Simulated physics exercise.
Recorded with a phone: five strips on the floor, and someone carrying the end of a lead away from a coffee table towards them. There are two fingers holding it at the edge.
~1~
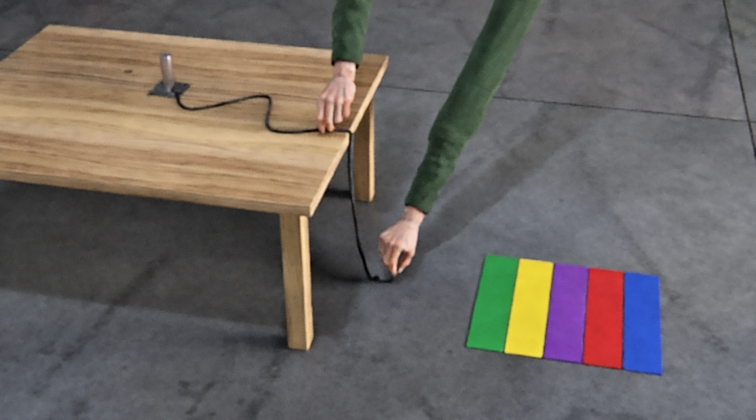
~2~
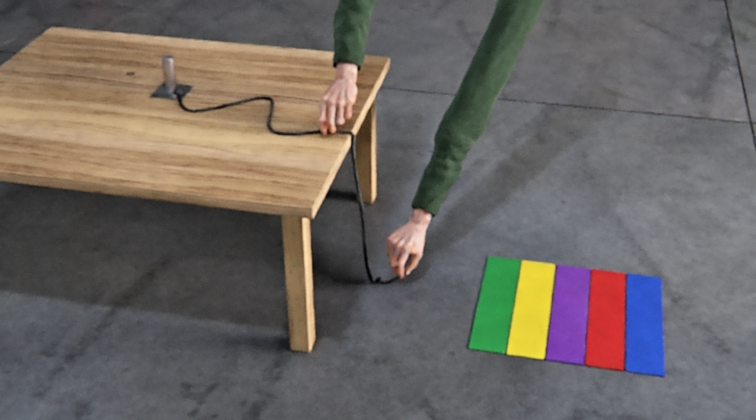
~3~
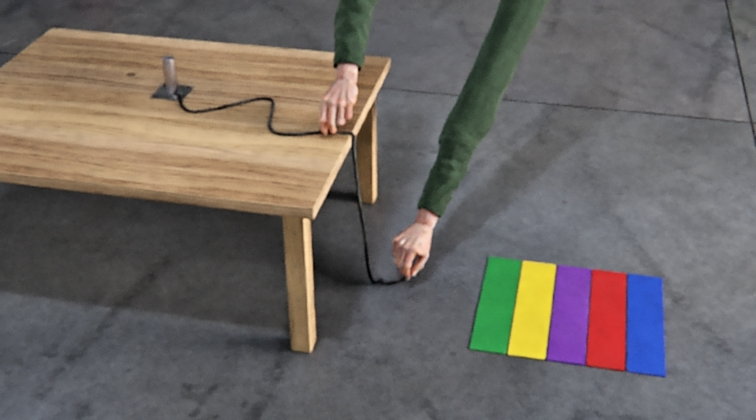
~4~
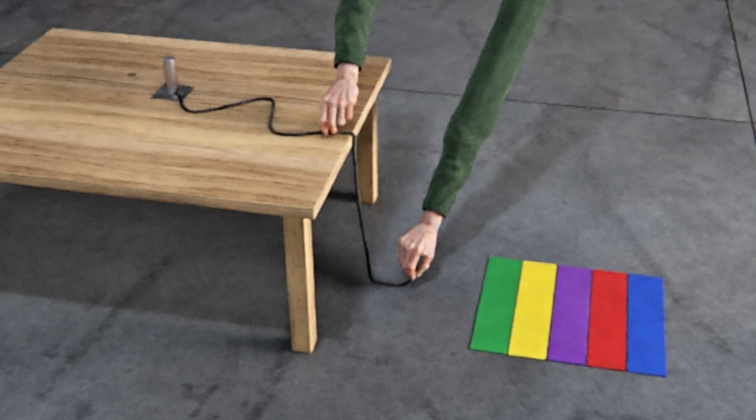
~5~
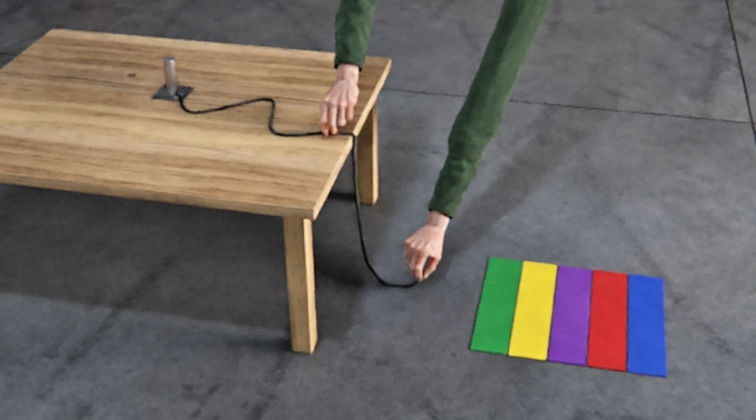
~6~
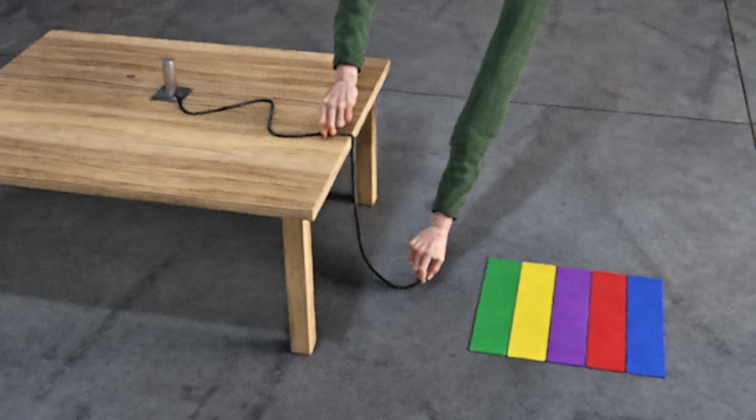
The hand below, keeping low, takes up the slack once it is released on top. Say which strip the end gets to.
It gets to the red strip.
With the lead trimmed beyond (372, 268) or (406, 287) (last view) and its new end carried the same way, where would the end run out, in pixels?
Roughly at (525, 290) the first time and at (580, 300) the second.
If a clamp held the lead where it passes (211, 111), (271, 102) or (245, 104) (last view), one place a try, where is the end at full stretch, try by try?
For the three tries you'd see (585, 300), (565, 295) and (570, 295).
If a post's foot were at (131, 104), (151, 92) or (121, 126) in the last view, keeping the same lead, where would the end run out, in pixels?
The places are (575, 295), (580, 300) and (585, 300).
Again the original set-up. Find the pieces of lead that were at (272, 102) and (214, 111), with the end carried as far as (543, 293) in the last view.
They sit at (298, 116) and (242, 105), in that order.
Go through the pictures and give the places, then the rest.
In the first frame, end (396, 271); green (488, 331); yellow (526, 336); purple (564, 342); red (603, 347); blue (643, 353).
In the second frame, end (404, 274); lead through (184, 108) (255, 99) (269, 127) (340, 132) (361, 200) (367, 264).
In the third frame, end (410, 275).
In the fourth frame, end (415, 275); lead through (185, 109) (256, 100) (270, 127) (341, 133) (359, 201) (369, 265).
In the fifth frame, end (422, 277).
In the sixth frame, end (425, 278); lead through (184, 110) (255, 102) (269, 129) (341, 135) (355, 202) (369, 265).
Soon after, end near (543, 293); over yellow.
After that, end near (586, 299); over purple.
At the stop, end near (610, 302); over red. Over red.
